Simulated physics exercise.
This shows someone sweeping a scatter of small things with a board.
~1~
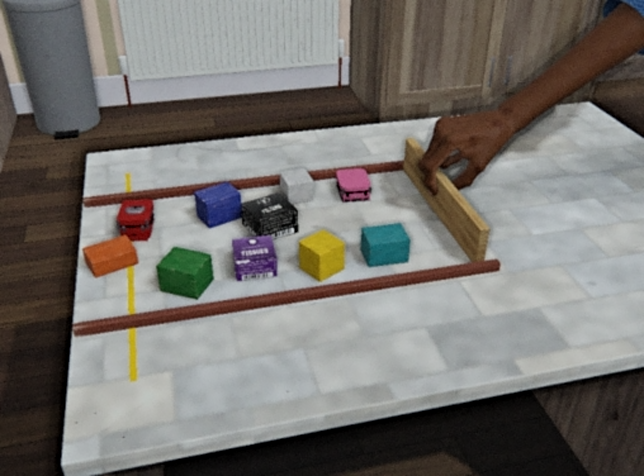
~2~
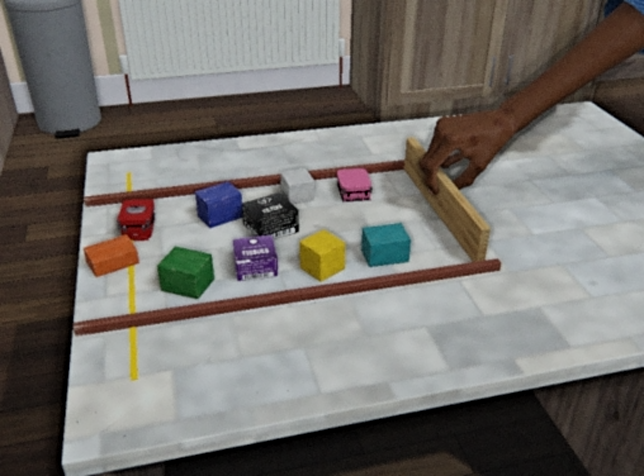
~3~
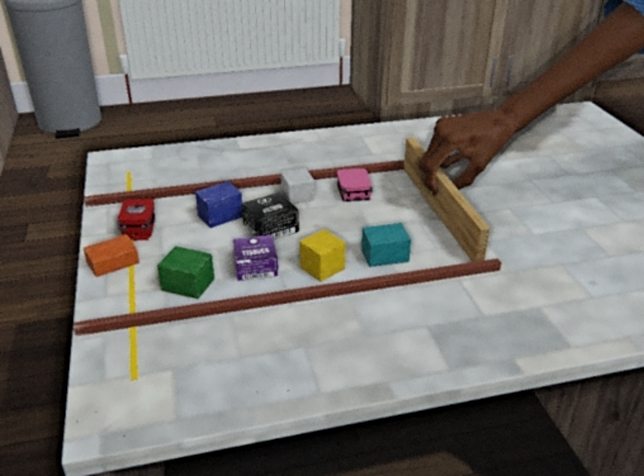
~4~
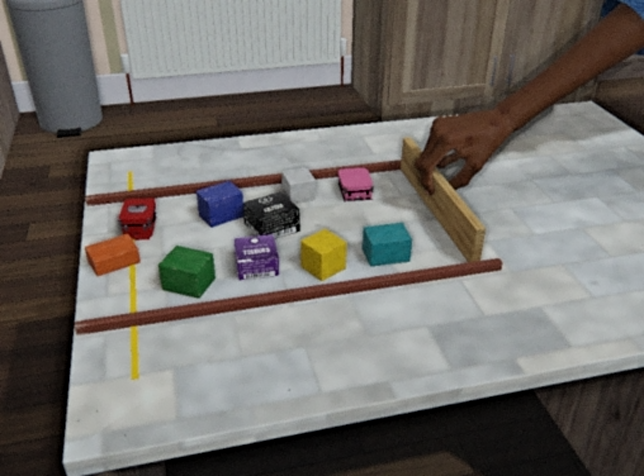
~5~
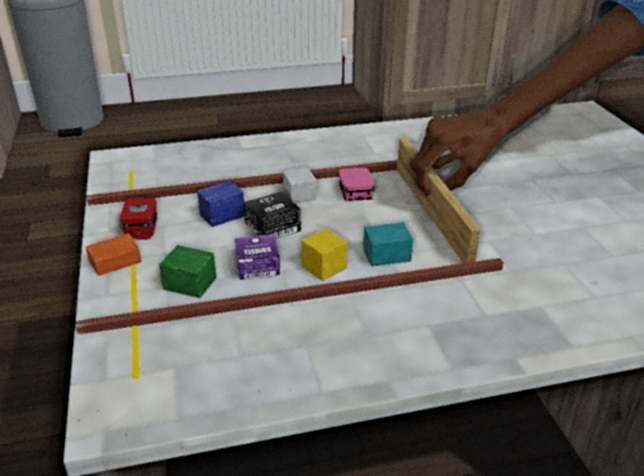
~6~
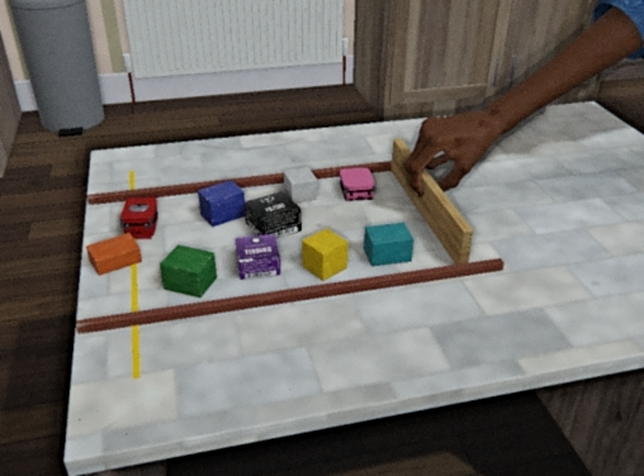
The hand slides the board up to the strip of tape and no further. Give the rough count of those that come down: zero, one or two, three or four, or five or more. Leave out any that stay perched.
Here the number that fall off is five or more.
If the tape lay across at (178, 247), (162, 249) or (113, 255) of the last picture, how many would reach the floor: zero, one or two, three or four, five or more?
One after another: One or two; either three or four; five or over.
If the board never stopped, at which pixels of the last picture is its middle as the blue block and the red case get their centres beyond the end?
Near (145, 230) and (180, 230).
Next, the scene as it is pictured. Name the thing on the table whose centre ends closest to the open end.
The white block ends nearest.
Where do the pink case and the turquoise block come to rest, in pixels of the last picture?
About (116, 213), and the other about (110, 283).
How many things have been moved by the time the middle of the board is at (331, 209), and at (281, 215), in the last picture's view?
At the one place 5, at the other 8.
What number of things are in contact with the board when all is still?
In contact: 3.
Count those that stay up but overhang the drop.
It comes to 1.
Early on, none off yet; orange block at rest near (114, 254); red case at rest near (141, 218); green block at rest near (189, 271).
A while later, none off yet; orange block at rest near (114, 254); red case at rest near (141, 218); green block travelled about its own width near (130, 284).
Further along, none off yet; orange block at rest near (111, 253); red case travelled about its own width near (95, 225); green block on its side near (49, 346).
Finally, the number that fall off is five or more; lost, yellow block, purple box, blue block, green block, red case and orange block.
